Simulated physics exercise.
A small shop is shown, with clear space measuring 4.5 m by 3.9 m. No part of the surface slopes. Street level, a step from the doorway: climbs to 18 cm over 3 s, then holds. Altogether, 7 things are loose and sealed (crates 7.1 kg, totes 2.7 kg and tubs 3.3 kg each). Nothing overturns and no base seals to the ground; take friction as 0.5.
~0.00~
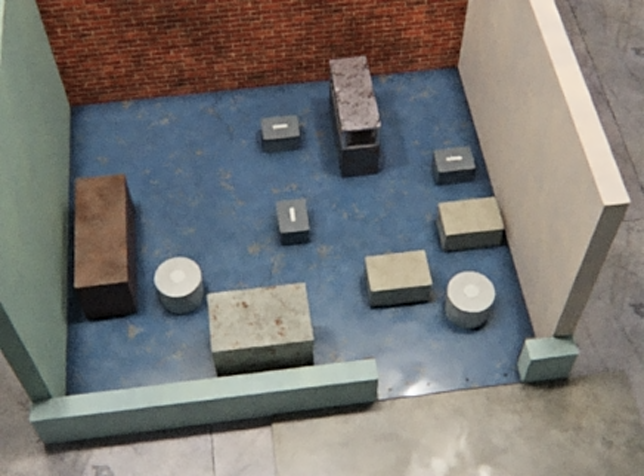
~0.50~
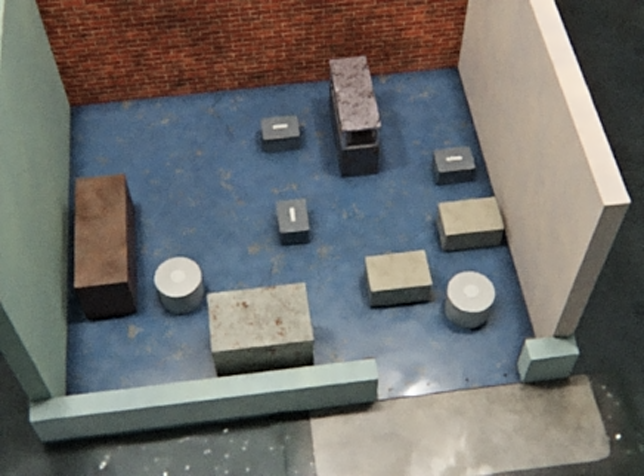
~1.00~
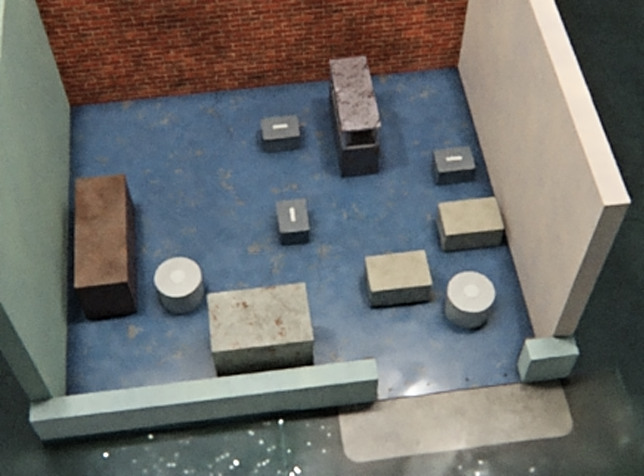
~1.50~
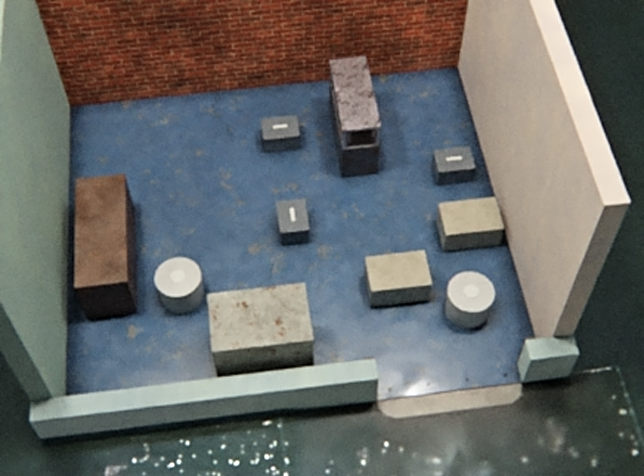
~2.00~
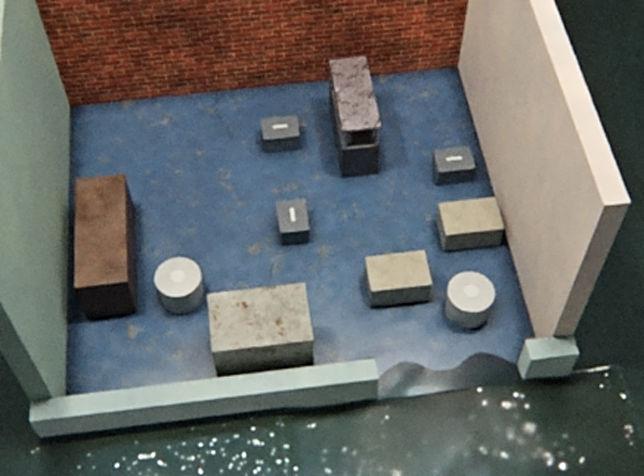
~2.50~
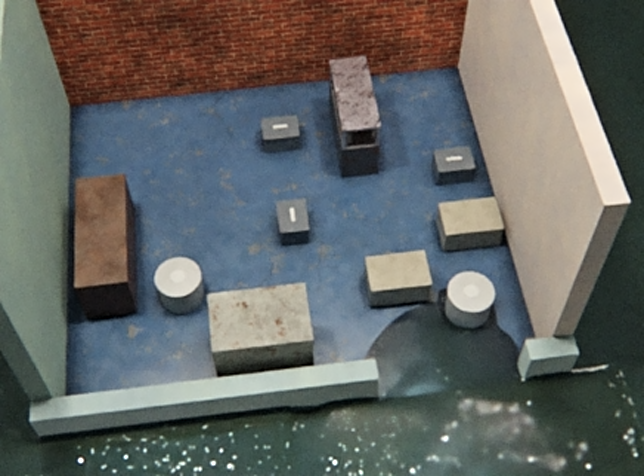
Dark water spreads across the grey ground outside and enters the blue-floored room through the doorway.
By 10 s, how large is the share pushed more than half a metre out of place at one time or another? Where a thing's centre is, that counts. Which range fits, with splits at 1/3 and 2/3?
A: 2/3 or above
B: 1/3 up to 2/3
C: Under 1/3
2/3 or above.
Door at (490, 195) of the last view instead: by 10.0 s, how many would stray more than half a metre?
In that case the number is 6.
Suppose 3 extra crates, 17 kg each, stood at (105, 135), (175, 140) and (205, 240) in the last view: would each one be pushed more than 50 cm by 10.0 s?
One: Within it. Two: Within it. Three: Within it.
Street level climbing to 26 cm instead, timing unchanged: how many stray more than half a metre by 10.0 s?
The count would be 6.
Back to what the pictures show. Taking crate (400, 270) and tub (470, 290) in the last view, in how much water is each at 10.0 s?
Some 11 cm at the first, some 15 cm at the second.
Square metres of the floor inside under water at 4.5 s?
Near 7.0 m2 in all.
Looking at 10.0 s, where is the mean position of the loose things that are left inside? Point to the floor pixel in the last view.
The centre is close to (258, 151).
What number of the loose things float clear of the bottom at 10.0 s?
At that time the total is 6.
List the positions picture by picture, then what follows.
A crate at (471, 216) rests on the ground; a tote at (454, 159) rests on the ground; 0.0 m2 under water; 0 of 7 have shifted, in the first frame.
A crate at (471, 216) rests on the ground; a tote at (454, 159) rests on the ground; water covers 0.0 m2; 0 of 7 have shifted, in the second frame.
A crate at (471, 216) rests on the ground; a tote at (454, 159) rests on the ground; water covers 0.0 m2; 0 of 7 have shifted, in the third frame.
A crate at (471, 216) rests on the ground; a tote at (454, 159), on the bottom; 0.0 m2 under water; 0 of 7 have shifted, in the fourth frame.
A crate at (471, 216), on the bottom; a tote at (454, 159) rests on the ground; 0.1 m2 under water; 0 of 7 have shifted, in the fifth frame.
A crate at (471, 216) rests on the ground; a tote at (454, 159) rests on the ground; water covers 0.7 m2; 0 of 7 have shifted, in the sixth frame.
After 3.5 s 0 of 7 are over 50 cm from their spots; 1 afloat.
After 4.5 s 3 of 7 are over 50 cm from their spots; 2 afloat.
After 7.0 s 6 of 7 are over 50 cm from their spots; 5 afloat.
After 10.0 s 6 of 7 are over 50 cm from their spots, and 6 have been at some point; 6 afloat.
